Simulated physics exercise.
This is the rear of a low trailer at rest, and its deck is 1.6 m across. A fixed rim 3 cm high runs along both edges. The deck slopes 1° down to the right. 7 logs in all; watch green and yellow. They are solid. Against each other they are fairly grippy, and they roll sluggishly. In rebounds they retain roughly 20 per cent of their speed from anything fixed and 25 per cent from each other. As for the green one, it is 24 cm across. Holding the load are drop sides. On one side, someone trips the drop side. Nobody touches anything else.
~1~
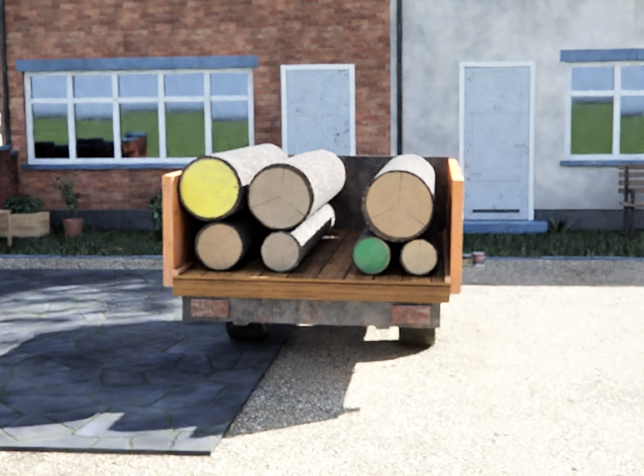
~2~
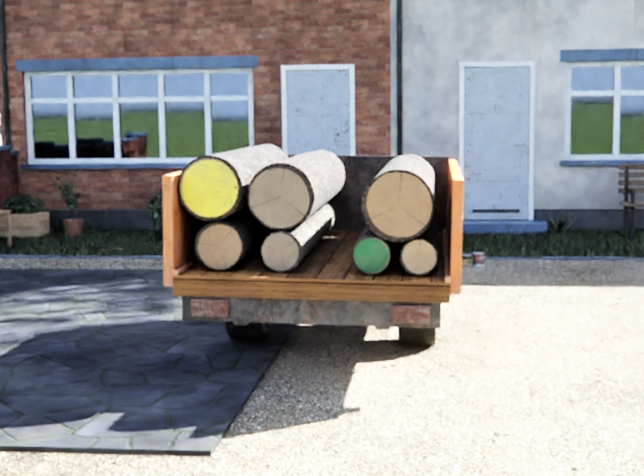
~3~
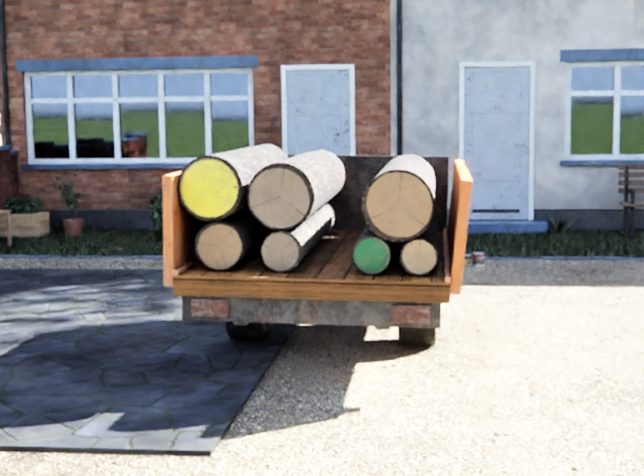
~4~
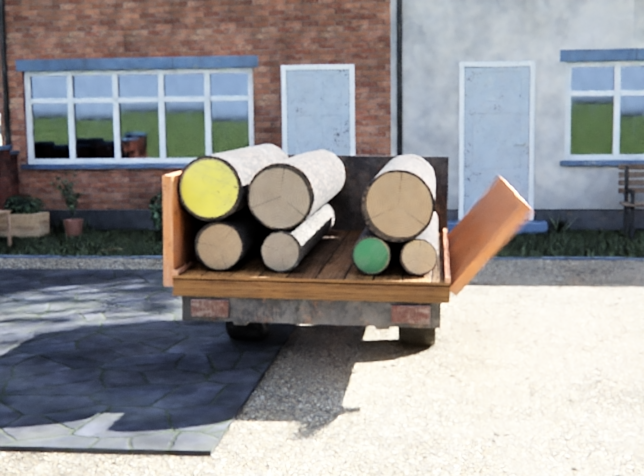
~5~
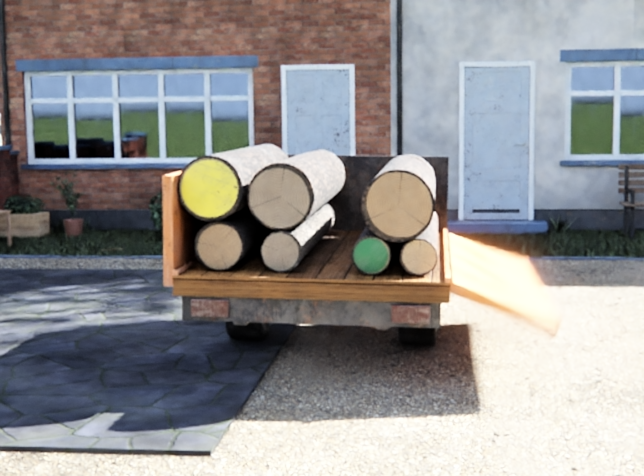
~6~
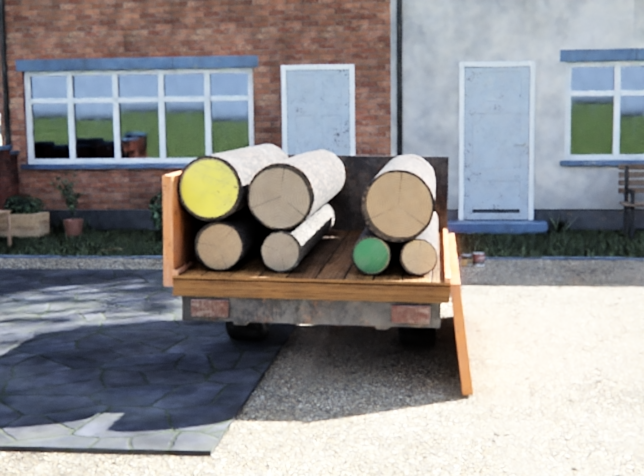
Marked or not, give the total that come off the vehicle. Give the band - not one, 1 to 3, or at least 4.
Band: Not one.
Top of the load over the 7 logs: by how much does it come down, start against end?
About 0 cm.
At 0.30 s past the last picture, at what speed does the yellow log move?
0.0 m/s, roughly.
Then, 0.3 s after the last picture, green is on the deck, 45 cm from the right edge; yellow is up on others, 20 cm from the left edge; 0 off so far.
At rest (0.7 s after the last picture), green is on the deck, 45 cm from the right edge; yellow is up on others, 20 cm from the left edge; 0 off so far.
